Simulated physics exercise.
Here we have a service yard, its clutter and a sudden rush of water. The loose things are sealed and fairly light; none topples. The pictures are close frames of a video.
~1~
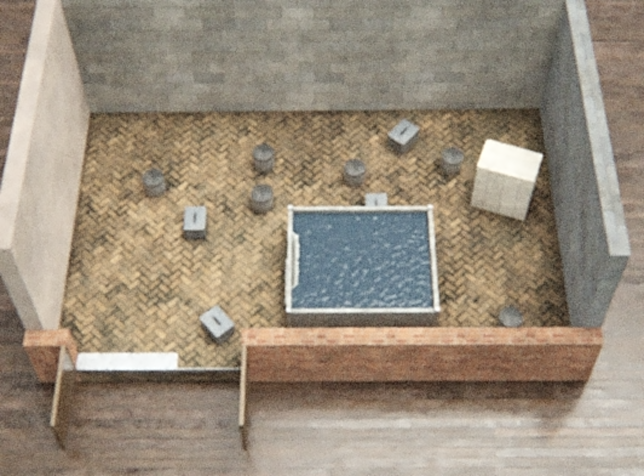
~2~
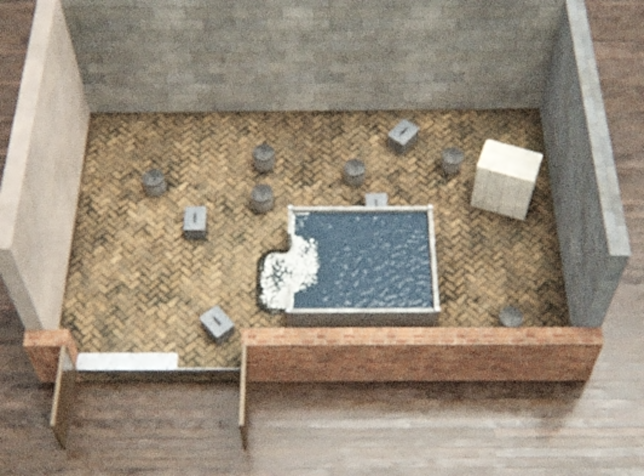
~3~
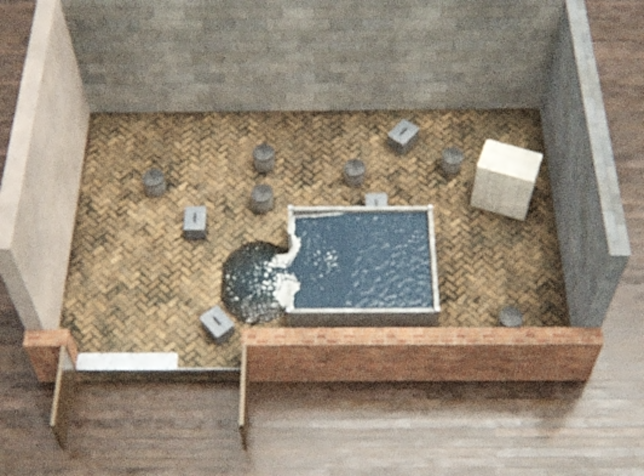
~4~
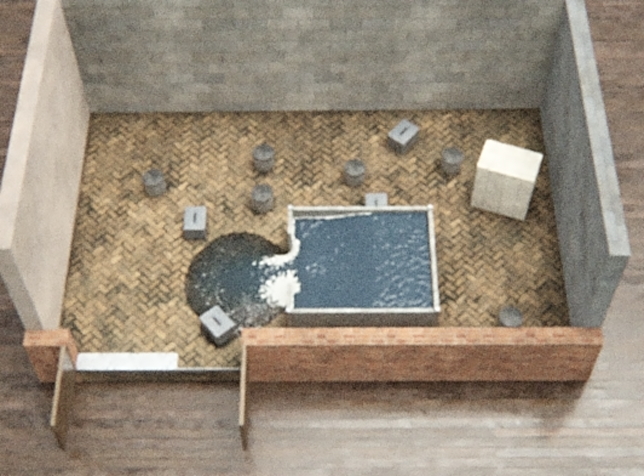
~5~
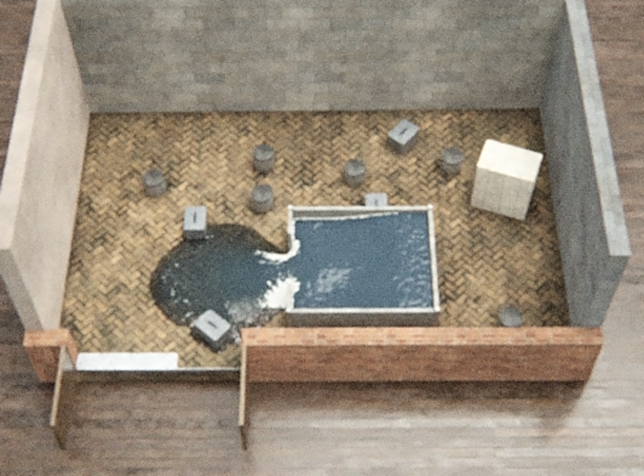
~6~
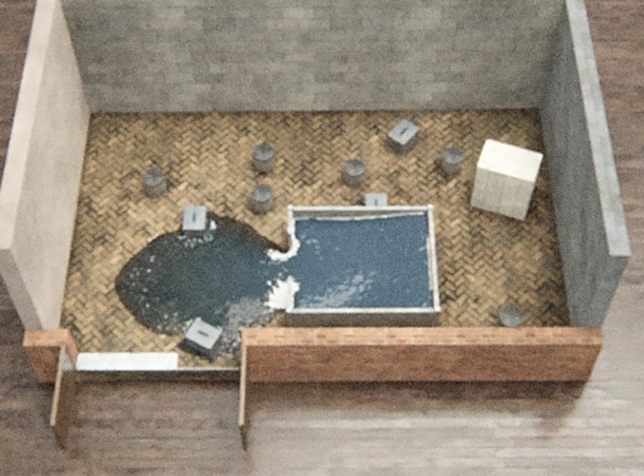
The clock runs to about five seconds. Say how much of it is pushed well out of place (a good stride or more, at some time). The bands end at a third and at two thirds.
That comes to under a third.
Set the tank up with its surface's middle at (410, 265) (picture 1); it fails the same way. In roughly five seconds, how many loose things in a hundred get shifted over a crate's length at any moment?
Some 30 per cent.
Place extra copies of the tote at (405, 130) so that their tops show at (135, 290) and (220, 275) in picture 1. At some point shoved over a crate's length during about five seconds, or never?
As listed: Swept aside, pushed that far.
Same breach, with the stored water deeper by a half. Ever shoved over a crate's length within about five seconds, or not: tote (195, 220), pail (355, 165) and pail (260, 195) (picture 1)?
In turn: Shifted that much, no, no.
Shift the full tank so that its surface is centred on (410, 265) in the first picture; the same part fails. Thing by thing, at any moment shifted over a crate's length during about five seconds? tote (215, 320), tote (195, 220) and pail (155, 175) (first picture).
In turn: Shifted that much, moved that far, that far or more.
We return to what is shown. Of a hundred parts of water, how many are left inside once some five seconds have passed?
Some 82 per cent.
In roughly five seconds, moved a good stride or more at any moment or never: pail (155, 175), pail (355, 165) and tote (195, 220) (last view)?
One after the other: Yes, no, yes.
A moment on, 1 of 10 are well off their spots; 0 afloat.
Next, 3 of 10 are well off their spots; 1 afloat.
Later, 3 of 10 are well off their spots; 2 afloat.
In the end, 3 of 10 are well off their spots, and 3 have been at some point; 1 afloat.
